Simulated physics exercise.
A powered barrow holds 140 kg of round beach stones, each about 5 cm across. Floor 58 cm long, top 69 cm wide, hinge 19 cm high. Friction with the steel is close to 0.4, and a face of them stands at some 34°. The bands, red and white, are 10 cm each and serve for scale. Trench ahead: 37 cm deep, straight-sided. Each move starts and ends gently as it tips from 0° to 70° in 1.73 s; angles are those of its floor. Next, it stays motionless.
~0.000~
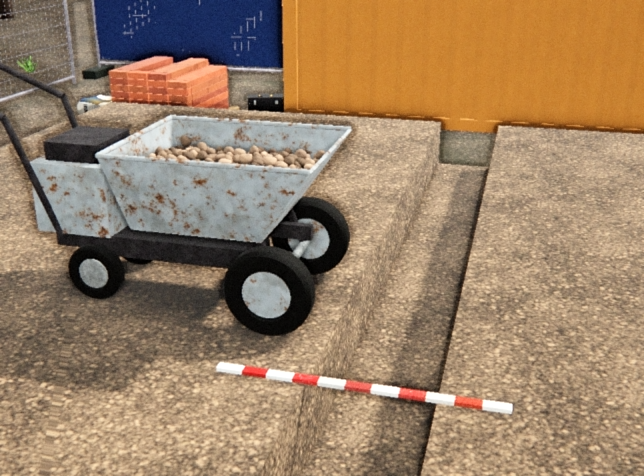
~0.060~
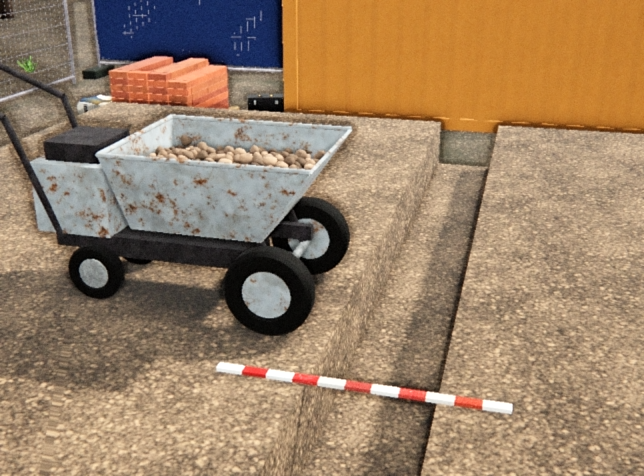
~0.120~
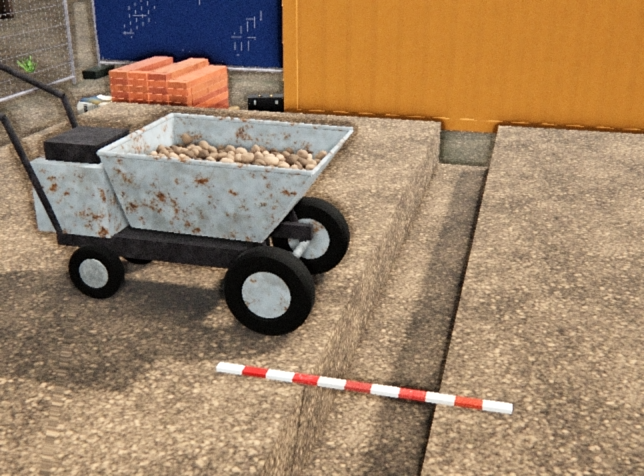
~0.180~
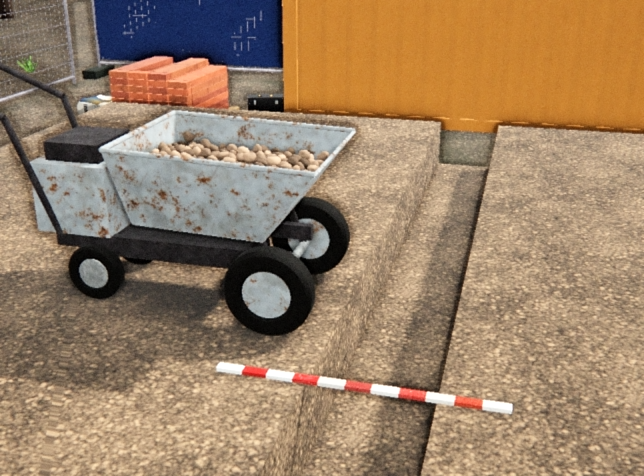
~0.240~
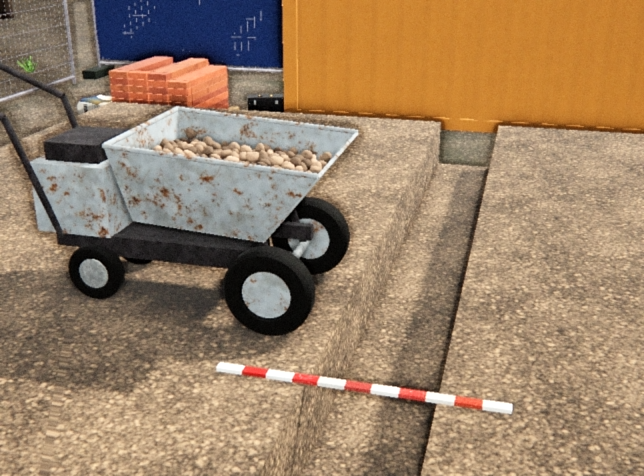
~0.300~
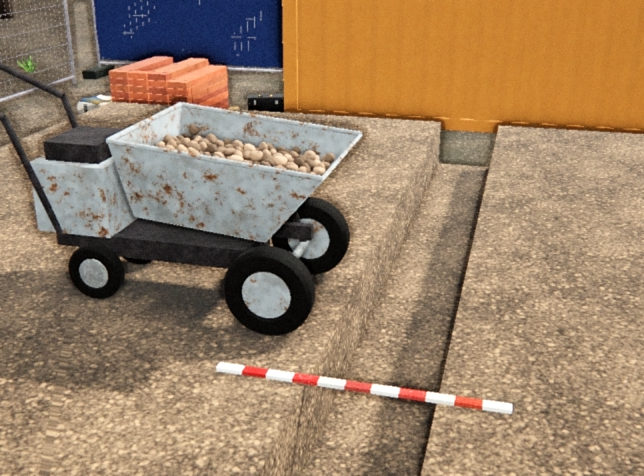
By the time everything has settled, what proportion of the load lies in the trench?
About 57 percent of the load.
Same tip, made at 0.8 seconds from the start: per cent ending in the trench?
About 40 percent, I'd say.
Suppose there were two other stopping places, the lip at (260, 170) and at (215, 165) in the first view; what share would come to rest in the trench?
100 %, then 100 %.
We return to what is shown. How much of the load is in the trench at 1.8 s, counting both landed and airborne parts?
Roughly 20 percent of the load.
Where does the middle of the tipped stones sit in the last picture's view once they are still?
Roughly (445, 367), I'd say.
After 1.3 s the floor is at 59°; 100 % in the tray; the foremost stones are at (422, 264).
After 1.8 s the floor is at 70°; 49 % in the tray, 20 % in the trench, 31 % past the trench; the foremost stones are at (573, 333).
After 2.2 s the floor is at 70°; 23 % in the tray, 34 % in the trench, 43 % past the trench; the foremost stones are past the picture's edge.
After 4.1 s the floor is at 70°; 0 % in the tray, 57 % in the trench, 43 % past the trench; the foremost stones are past the picture's edge.
